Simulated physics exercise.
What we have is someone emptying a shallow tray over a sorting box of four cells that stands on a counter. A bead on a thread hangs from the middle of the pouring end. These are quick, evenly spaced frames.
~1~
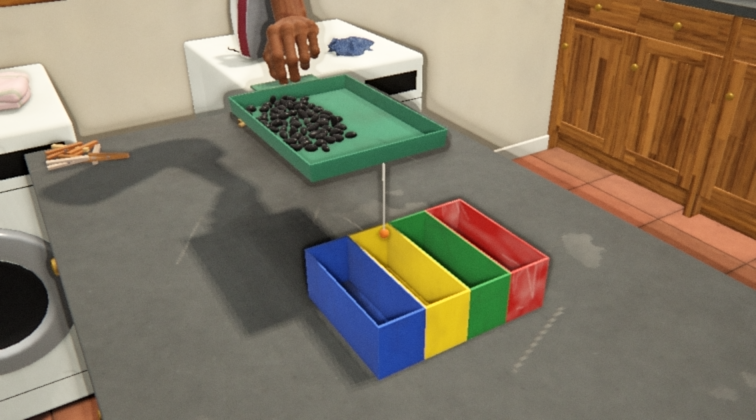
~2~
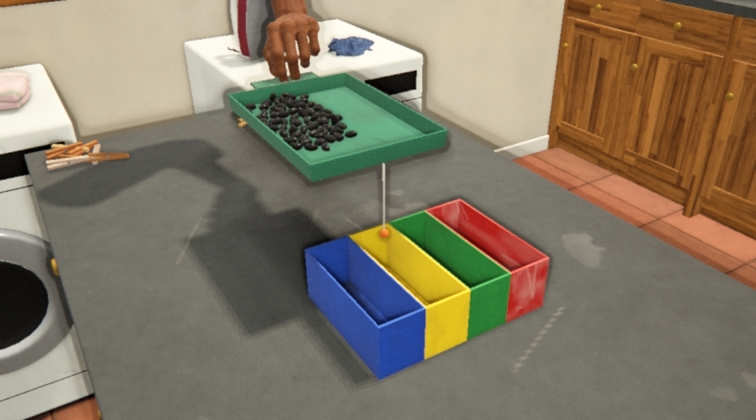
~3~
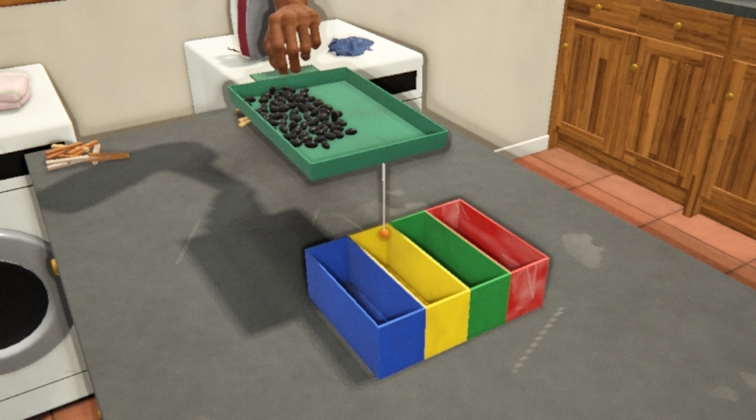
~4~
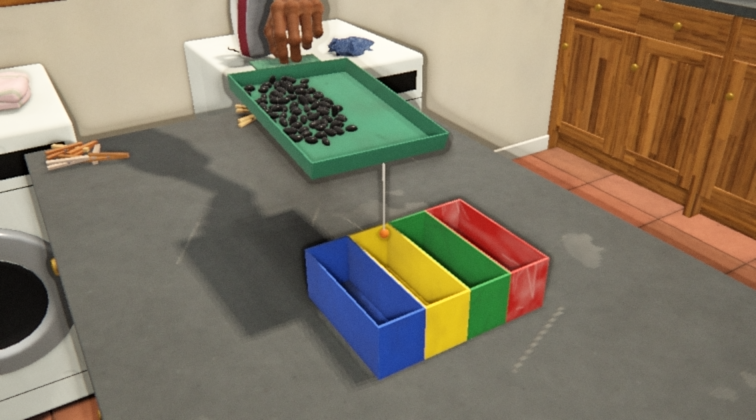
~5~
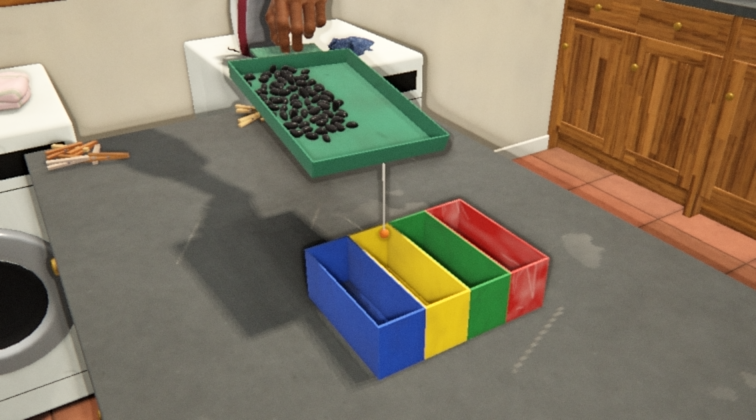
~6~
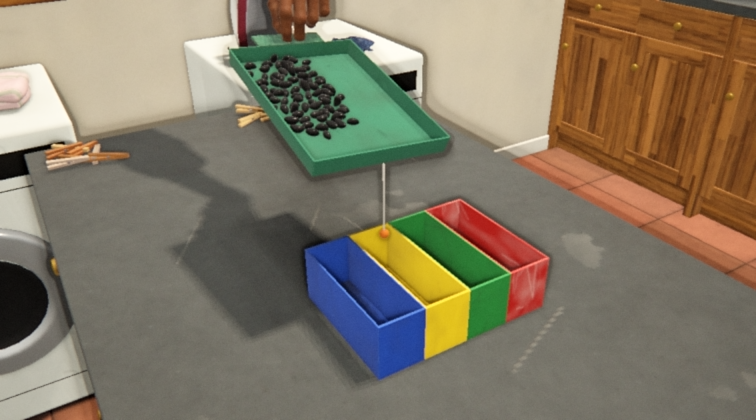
A green tray of black beans, held by a hand at its far end, slowly tilted toward its near right corner above a box of blue, yellow, green and red cells, the beans staying bunched together.
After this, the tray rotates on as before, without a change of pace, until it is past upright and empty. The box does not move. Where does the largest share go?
Most goes to the green cell.
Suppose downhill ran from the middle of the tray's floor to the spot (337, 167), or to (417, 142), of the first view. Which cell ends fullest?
One: That blue cell. Two: The cell in green.
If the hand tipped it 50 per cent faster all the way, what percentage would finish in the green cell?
It comes to 60 per cent or so.
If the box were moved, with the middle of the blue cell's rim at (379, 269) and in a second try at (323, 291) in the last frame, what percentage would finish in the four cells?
In turn 100 and 90 in a hundred.
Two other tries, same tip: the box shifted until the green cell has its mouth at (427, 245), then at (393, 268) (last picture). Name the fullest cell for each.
The first try: The green one. The second: The red cell.
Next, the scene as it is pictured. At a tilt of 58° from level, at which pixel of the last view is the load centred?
At about (390, 126).
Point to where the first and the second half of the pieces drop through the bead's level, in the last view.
Early half (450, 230), late half (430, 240).
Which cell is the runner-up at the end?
Second comes that yellow cell.
Soon, tray tipped steeply; all on the tray.
A while on, tray tipped right over; nearly all on the tray; a stray few in the green cell; a stray few falling or outside the box.
Towards the end, tray tipped past a quarter turn; about half in the green cell; about a quarter in the yellow cell; a small part in the red cell; a small part in the blue cell; a stray few falling or outside the box.
Finally, tray tipped past a quarter turn; about half in the green cell; about a quarter in the yellow cell; a small part in the red cell; a small part in the blue cell; a stray few outside the box.
